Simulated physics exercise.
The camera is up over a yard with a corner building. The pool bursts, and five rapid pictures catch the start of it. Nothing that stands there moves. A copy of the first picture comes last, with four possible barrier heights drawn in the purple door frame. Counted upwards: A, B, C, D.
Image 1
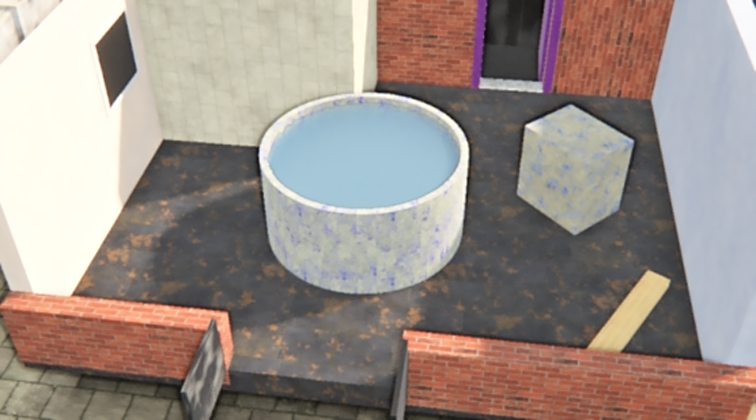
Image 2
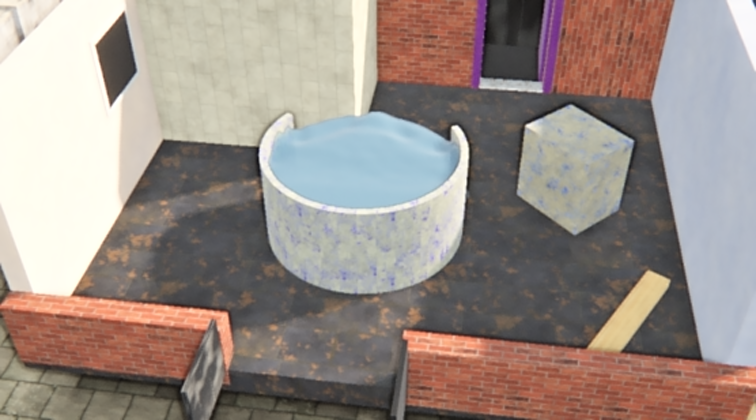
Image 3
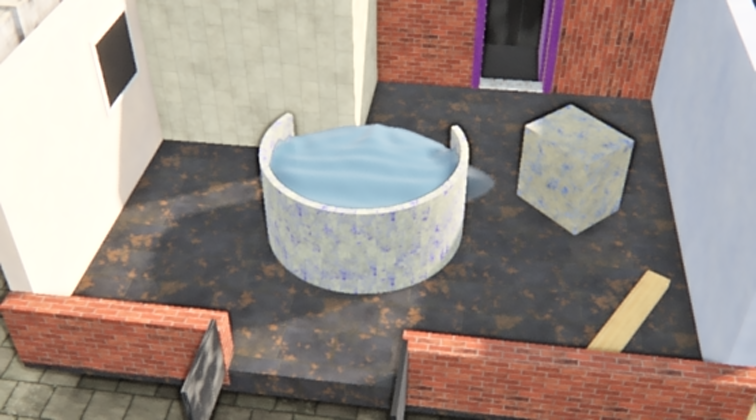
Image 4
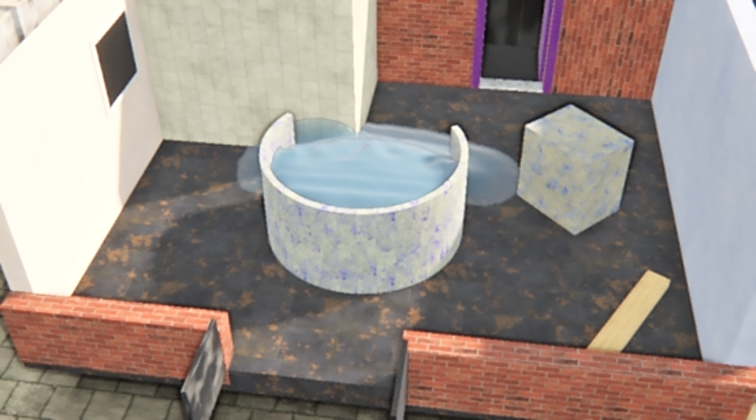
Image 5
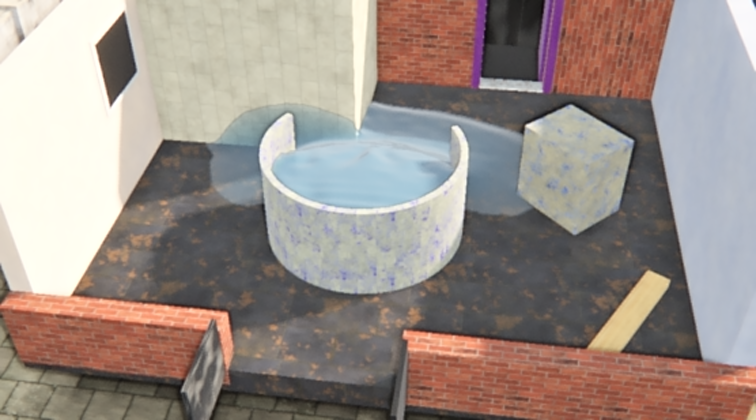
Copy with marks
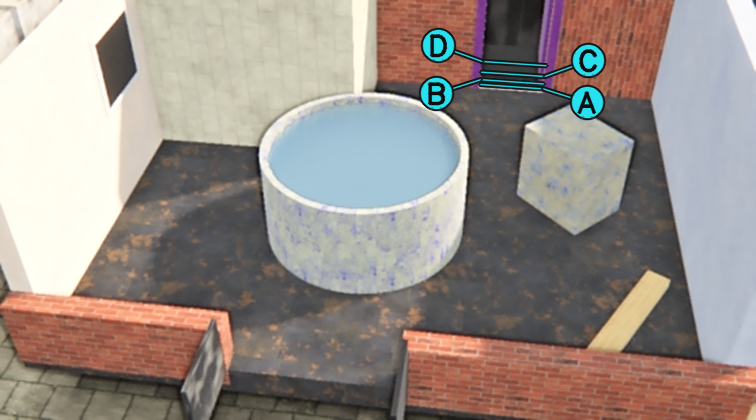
A round stone pool of water stood in a walled yard until its back section vanished, and the water bulged, then poured out behind it and spread across the dark ground to both sides.
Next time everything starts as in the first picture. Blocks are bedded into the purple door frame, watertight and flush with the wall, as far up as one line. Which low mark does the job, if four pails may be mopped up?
D will do.
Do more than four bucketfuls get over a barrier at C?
Yes, it does.
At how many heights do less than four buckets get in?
One.
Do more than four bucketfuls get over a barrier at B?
Yes.
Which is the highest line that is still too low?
It is C.
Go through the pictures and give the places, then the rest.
Water in the pool at rest, its middle at (364, 154); foot of the purple doorway at (511, 90); open gate at (314, 318), in the first frame.
Water covers 2 % of the ground, its front hidden from here, in the second frame.
Water covers 7 % of the ground, its front hidden from here, in the third frame.
Front seen at (243, 163), 12 % of the ground wet, in the fourth frame.
Front seen at (211, 144), 20 % of the ground wet, in the fifth frame.
On the marked copy, A at (511, 86); B at (512, 81); C at (512, 74); D at (514, 63); from the bottom up A, B, C, D.
For line A, dozens of bucketfuls pour in.
For line B, dozens of bucketfuls pour in.
For line C, about 9 bucketfuls get in.
For line D, a splash gets over, under a bucket.
